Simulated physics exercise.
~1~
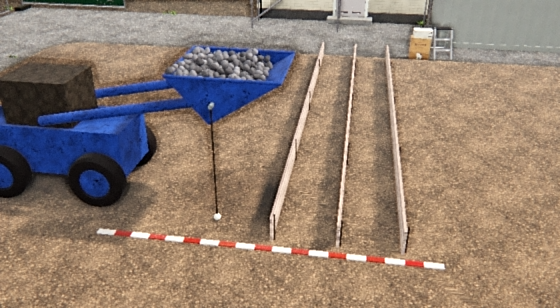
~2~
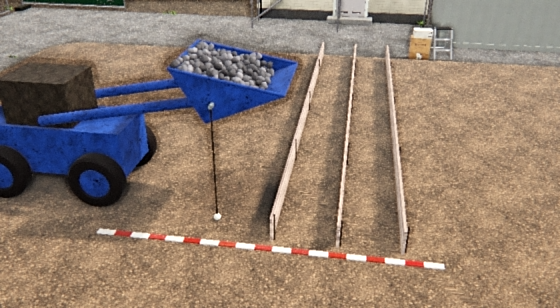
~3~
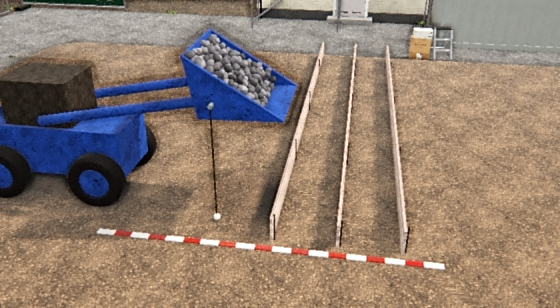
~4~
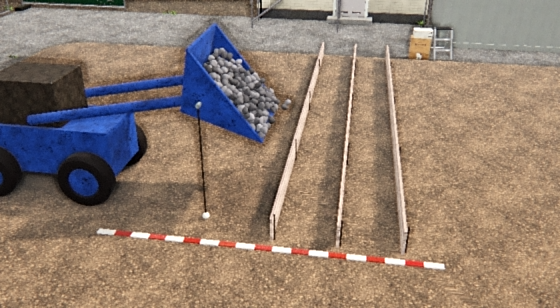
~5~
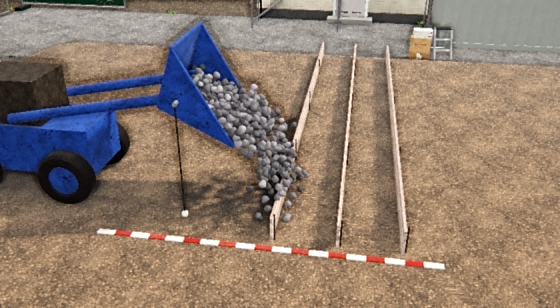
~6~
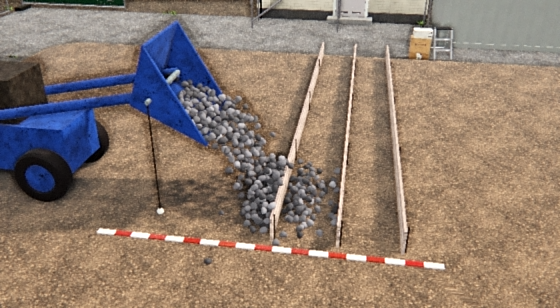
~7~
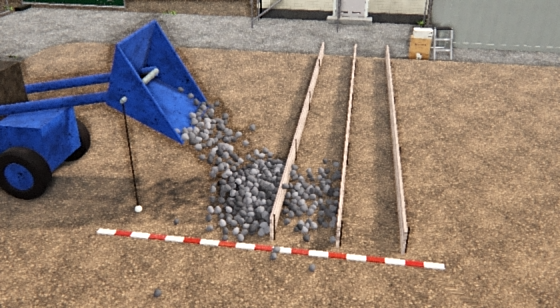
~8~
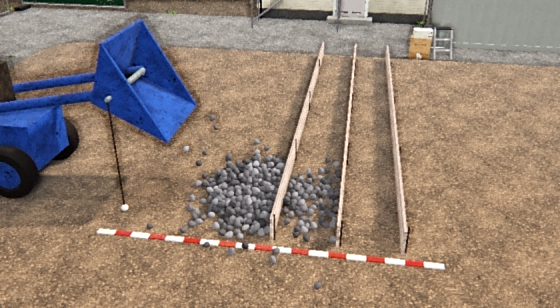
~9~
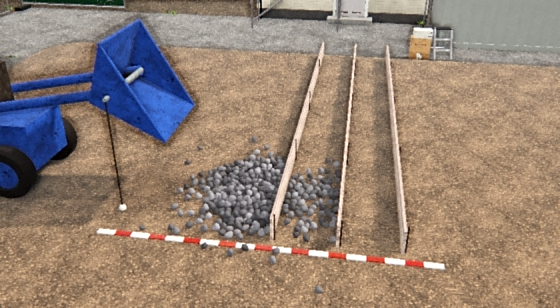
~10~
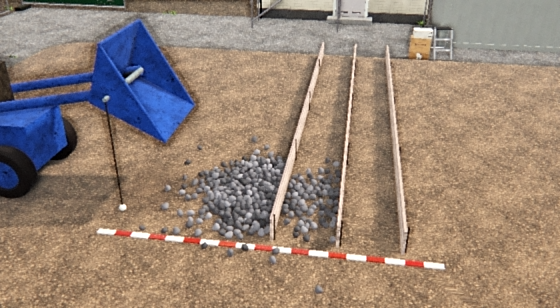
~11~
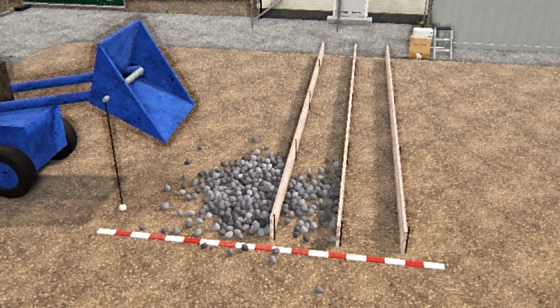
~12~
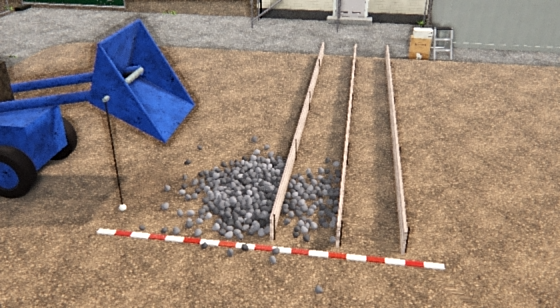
A blue loader tips grey stones while backing left, leaving them heaped around the nearest board.
